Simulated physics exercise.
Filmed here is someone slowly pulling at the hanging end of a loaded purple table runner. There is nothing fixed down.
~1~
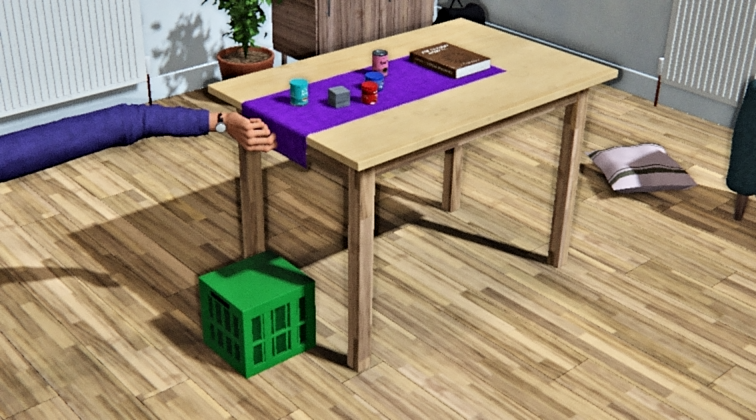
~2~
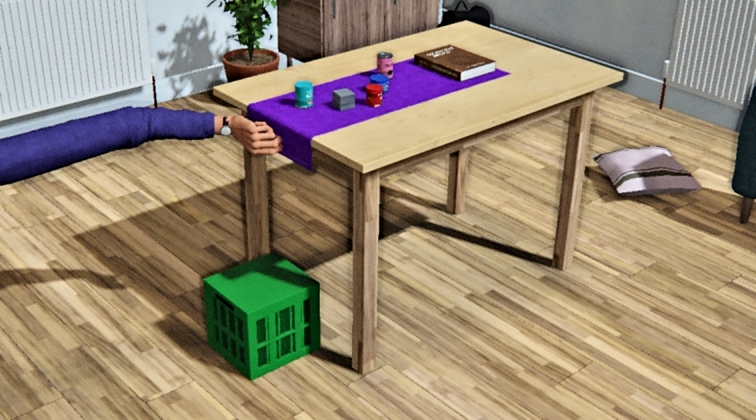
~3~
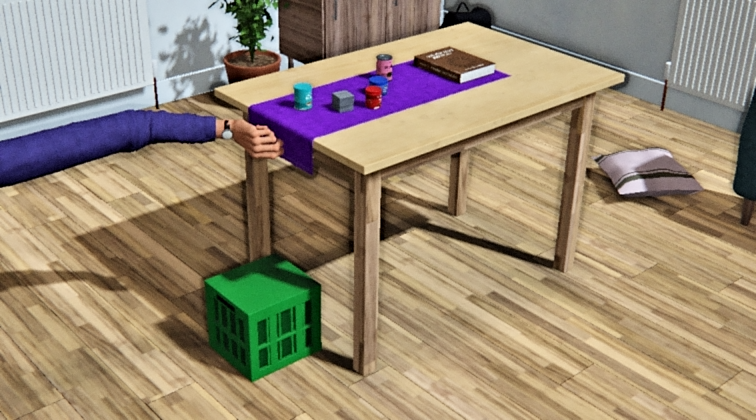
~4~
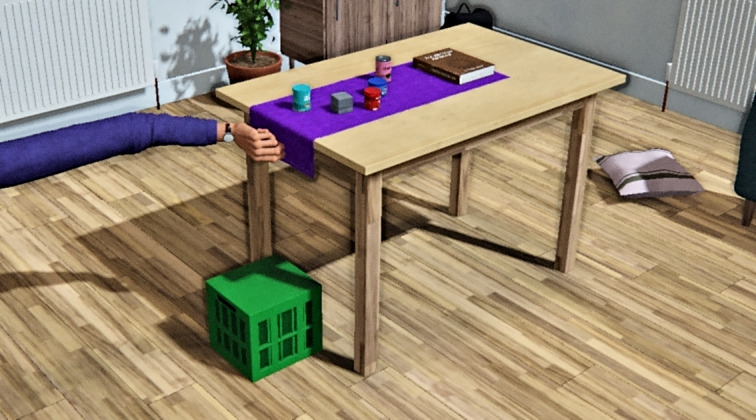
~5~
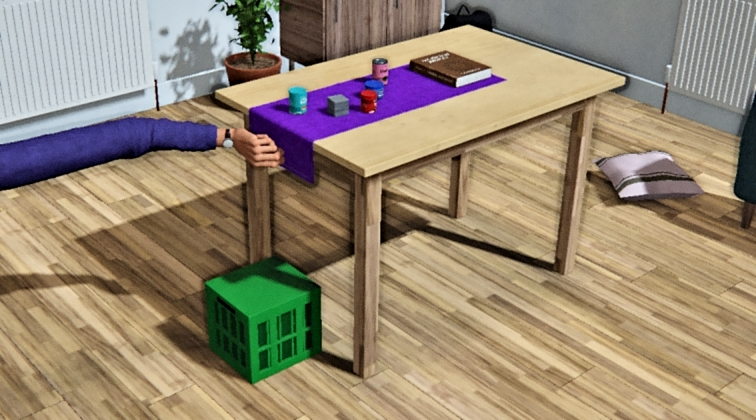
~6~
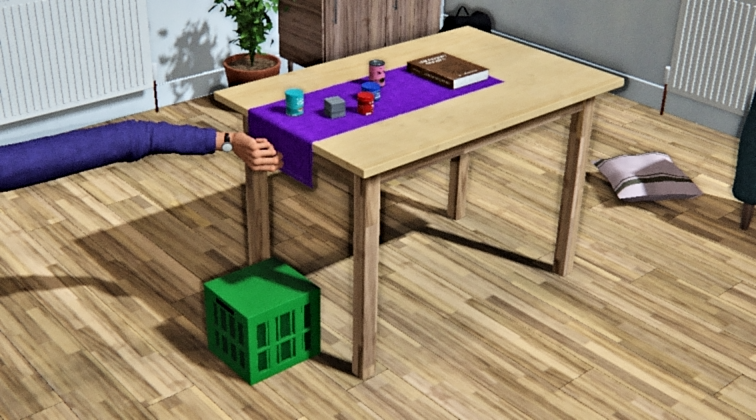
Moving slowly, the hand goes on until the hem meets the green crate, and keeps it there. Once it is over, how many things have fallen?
By the end, four have fallen.
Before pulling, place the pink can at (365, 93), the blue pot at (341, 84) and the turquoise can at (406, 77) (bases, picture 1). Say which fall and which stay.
Each in turn: The pink can goes down, the blue pot goes down, the turquoise can stays aloft.
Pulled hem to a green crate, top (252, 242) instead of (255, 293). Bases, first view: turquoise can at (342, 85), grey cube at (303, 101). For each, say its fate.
In the end the turquoise can is still on top and the grey cube is no longer on top.
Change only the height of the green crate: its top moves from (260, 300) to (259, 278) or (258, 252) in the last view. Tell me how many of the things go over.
The tally is 3 and 2.
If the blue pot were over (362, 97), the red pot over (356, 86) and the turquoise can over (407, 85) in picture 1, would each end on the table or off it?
Blue pot - leaves the top. Red pot - leaves the top. Turquoise can - stays aboard.
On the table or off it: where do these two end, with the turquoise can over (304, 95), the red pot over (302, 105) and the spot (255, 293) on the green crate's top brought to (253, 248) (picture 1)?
In the end the turquoise can is no longer on top and the red pot is no longer on top.
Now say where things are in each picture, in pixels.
The first frame shows hem (306, 169); turquoise can (299, 82); grey cube (339, 90); red pot (370, 84); blue pot (374, 75); pink can (380, 52); top of the crate (255, 293).
The second frame shows hem (312, 171); turquoise can (304, 84).
The third frame shows hem (313, 175); grey cube (343, 94).
The fourth frame shows hem (313, 179); red pot (372, 90); top of the crate (262, 297).
The fifth frame shows hem (314, 184); blue pot (374, 83).
The sixth frame shows hem (313, 188); turquoise can (294, 92); grey cube (335, 100); red pot (366, 95); blue pot (371, 85); pink can (377, 62).
Soon after, hem near (280, 200); turquoise can gone.
Then, hem near (279, 245); turquoise can and grey cube gone.
Further on, hem on the crate; turquoise can, grey cube, red pot and blue pot gone.
At rest, hem on the crate; turquoise can, grey cube, red pot and blue pot gone. The answer is four.
